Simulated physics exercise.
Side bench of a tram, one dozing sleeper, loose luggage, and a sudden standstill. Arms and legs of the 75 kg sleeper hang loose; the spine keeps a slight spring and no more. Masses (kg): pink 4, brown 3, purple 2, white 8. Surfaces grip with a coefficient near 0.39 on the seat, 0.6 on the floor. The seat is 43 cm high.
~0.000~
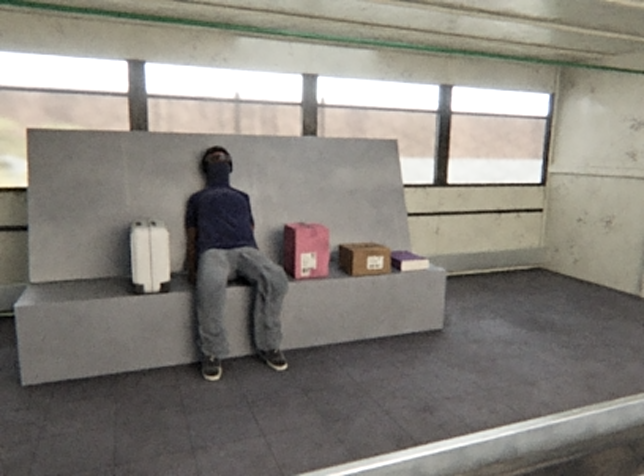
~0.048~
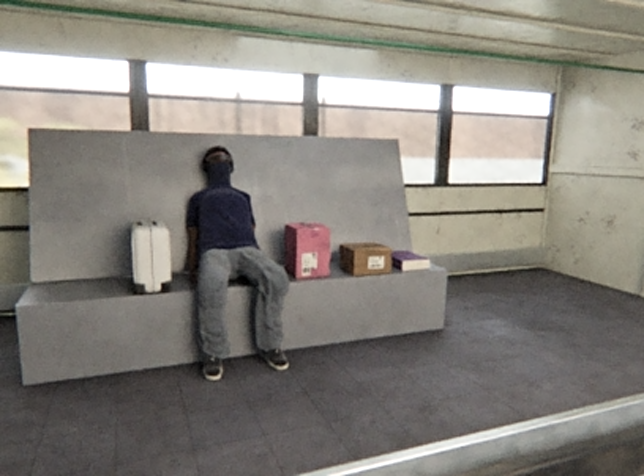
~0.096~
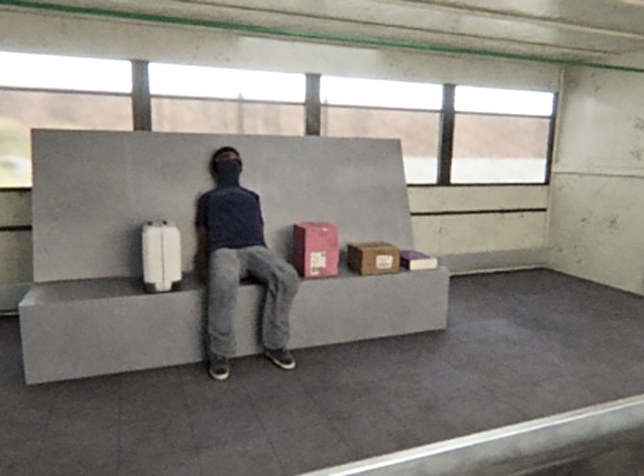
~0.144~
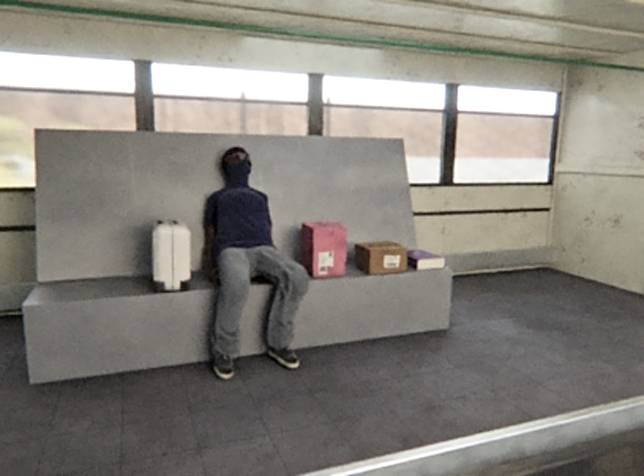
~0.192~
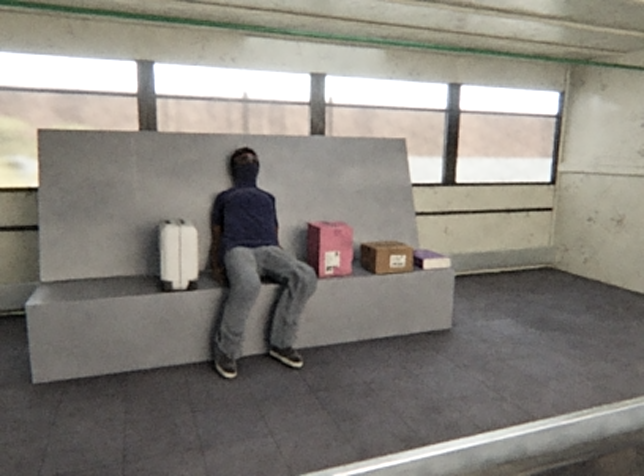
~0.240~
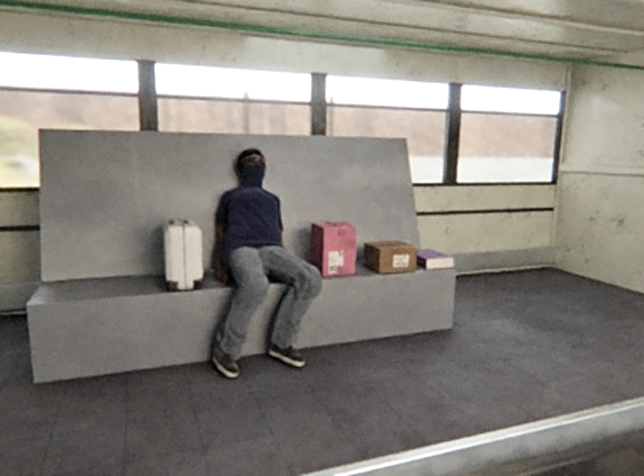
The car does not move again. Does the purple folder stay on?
Here the purple folder holds on.
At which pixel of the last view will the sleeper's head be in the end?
Near (324, 215).
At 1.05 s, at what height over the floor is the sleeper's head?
About 90 cm.
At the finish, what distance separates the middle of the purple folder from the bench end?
Some 10 cm short of it.
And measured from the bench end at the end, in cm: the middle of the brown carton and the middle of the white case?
Brown carton 40 short, white case 180 short.
After 0.40 s the purple folder is 8 cm short of the bench end, tilted 0°, near (430, 259) in the last picture's view; the sleeper's hips 57 cm above the ground.
After 0.65 s the purple folder is 8 cm short of the bench end, tilted 0°, near (430, 259) in the last picture's view.
After 1.05 s the purple folder is 8 cm short of the bench end, tilted 0°, near (430, 259) in the last picture's view.
Final state at 2.7 s, pink pack stays on; brown carton stays on; purple folder stays on; white case stays on; sleeper's hips keep to the seat.
